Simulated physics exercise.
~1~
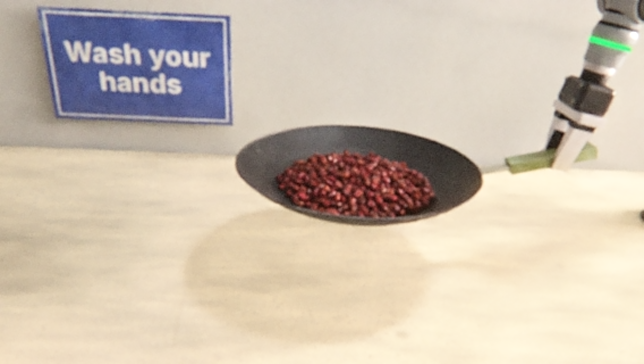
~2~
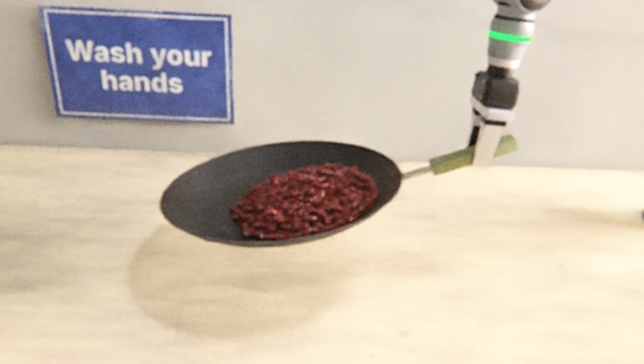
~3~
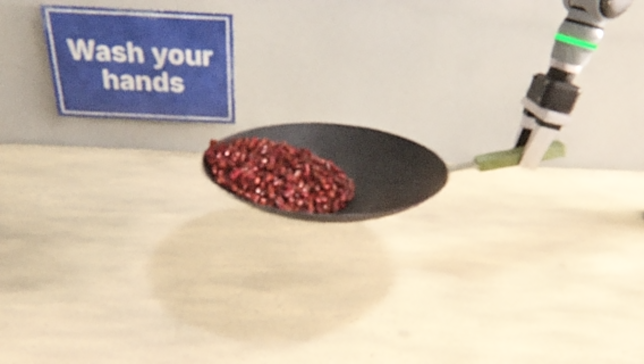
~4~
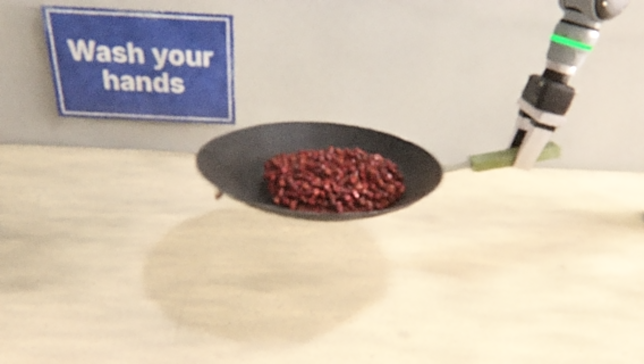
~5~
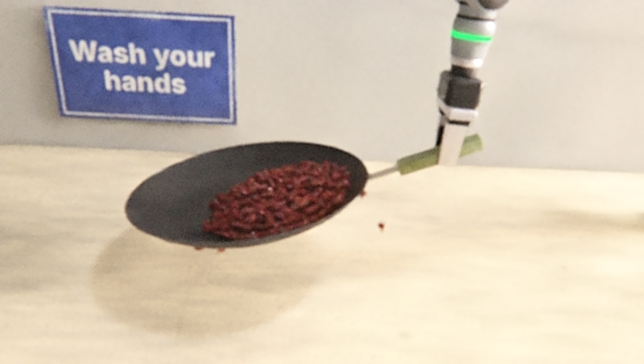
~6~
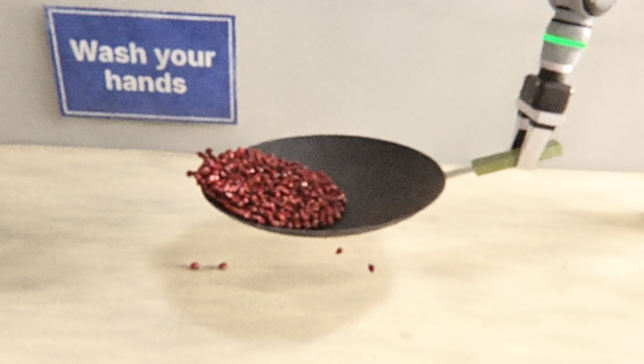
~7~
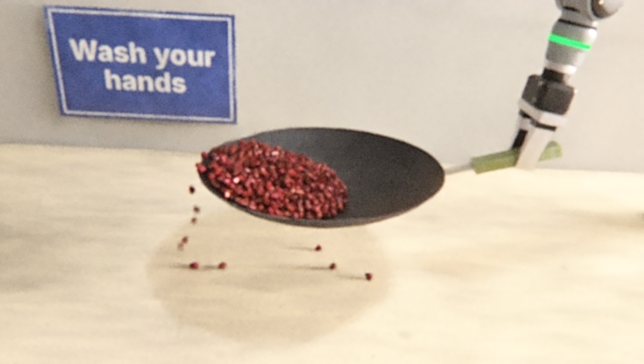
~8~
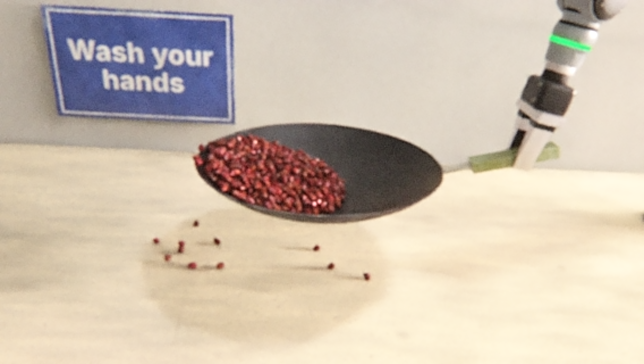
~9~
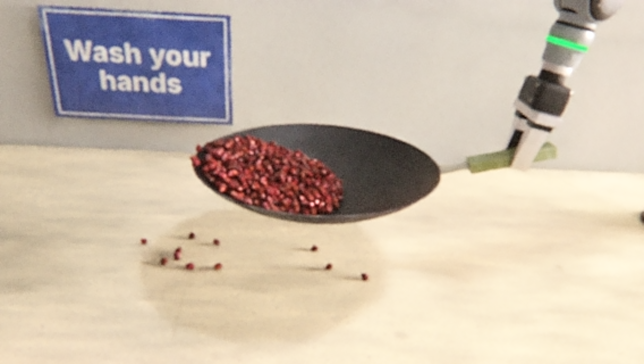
We see a robot arm holding a dark wok of red beans above a pale tabletop, beside a blue sign reading "Wash your hands". It swings the wok left and right twice, tossing the beans; a few spill onto the table, while most end heaped at the wok's left side.
